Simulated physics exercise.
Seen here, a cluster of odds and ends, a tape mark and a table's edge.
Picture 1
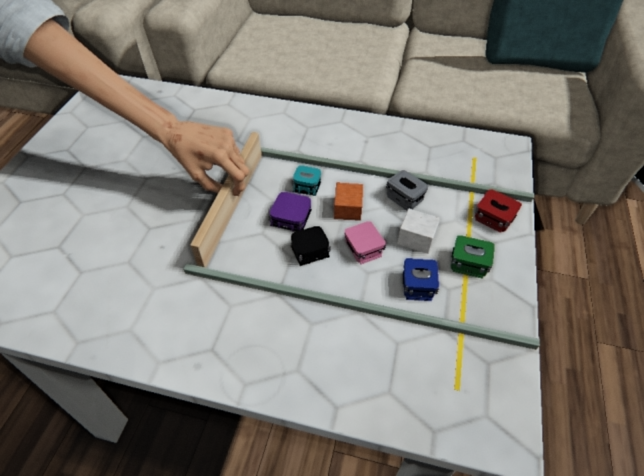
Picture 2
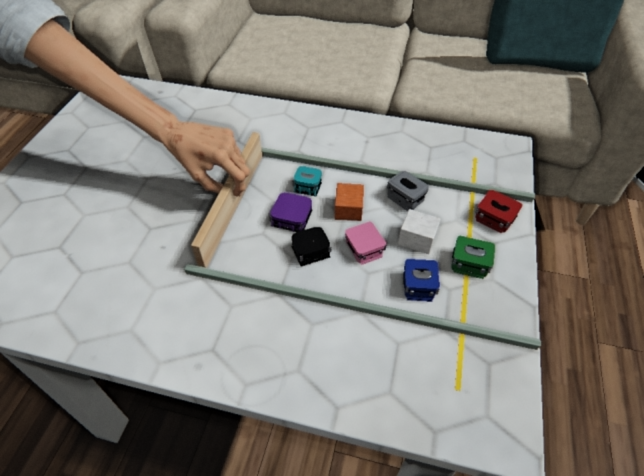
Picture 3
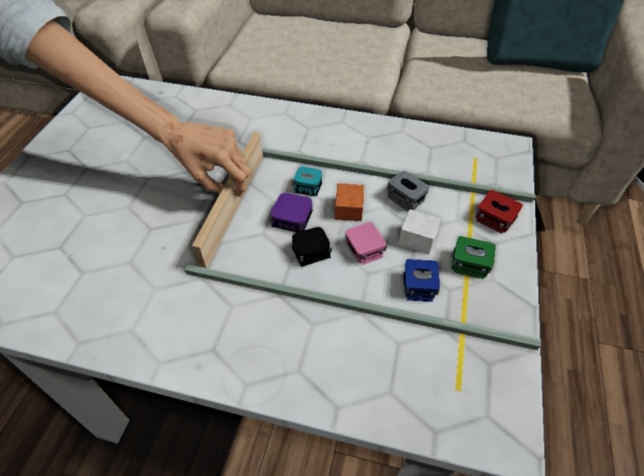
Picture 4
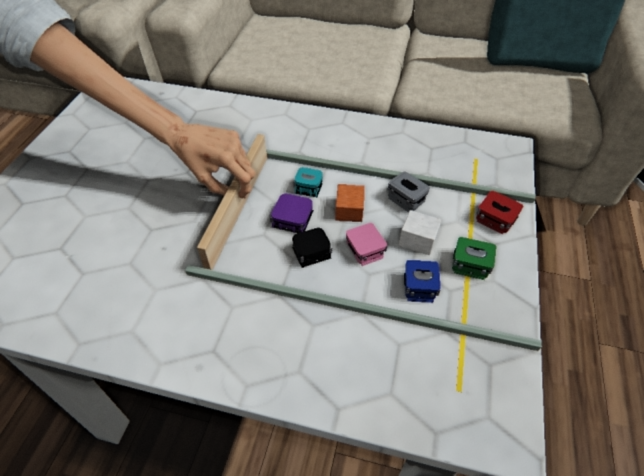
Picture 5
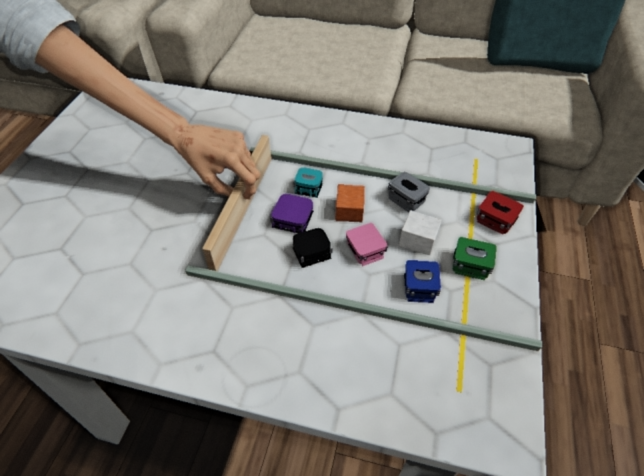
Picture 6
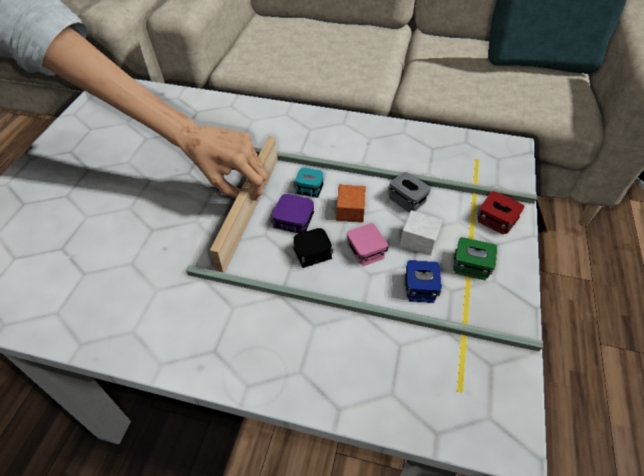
The footage shows a hand holding a wooden board upright on a tiled-pattern table and sliding it slightly right toward a scattered group of small colourful cases and blocks, which stay almost still around a yellow tape line.
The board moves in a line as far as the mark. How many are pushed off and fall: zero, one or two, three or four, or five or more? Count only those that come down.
The number that fall off is one or two.
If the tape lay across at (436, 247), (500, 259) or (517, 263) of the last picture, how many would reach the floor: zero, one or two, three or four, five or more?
In that order: None at all; five or more; at least five.
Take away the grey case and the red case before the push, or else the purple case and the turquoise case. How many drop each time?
The counts: 1 and 0.
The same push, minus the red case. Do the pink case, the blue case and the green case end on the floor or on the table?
The pink case stays on, the blue case survives, the green case goes over.
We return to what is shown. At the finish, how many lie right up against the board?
The number is 3.
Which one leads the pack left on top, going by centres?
The white block ends nearest.
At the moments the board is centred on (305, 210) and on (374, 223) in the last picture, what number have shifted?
At the one place 4, at the other 9.
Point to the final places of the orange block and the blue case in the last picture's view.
First (520, 226), then (514, 313).
A little later, none off yet; red case at rest near (500, 213); green case at rest near (474, 259); blue case at rest near (422, 281).
Next, none off yet; red case at rest near (500, 213); green case shifted a little near (497, 263); blue case shifted about its own width near (436, 297).
When it is over, the number that fall off is one or two; down, green case and red case.
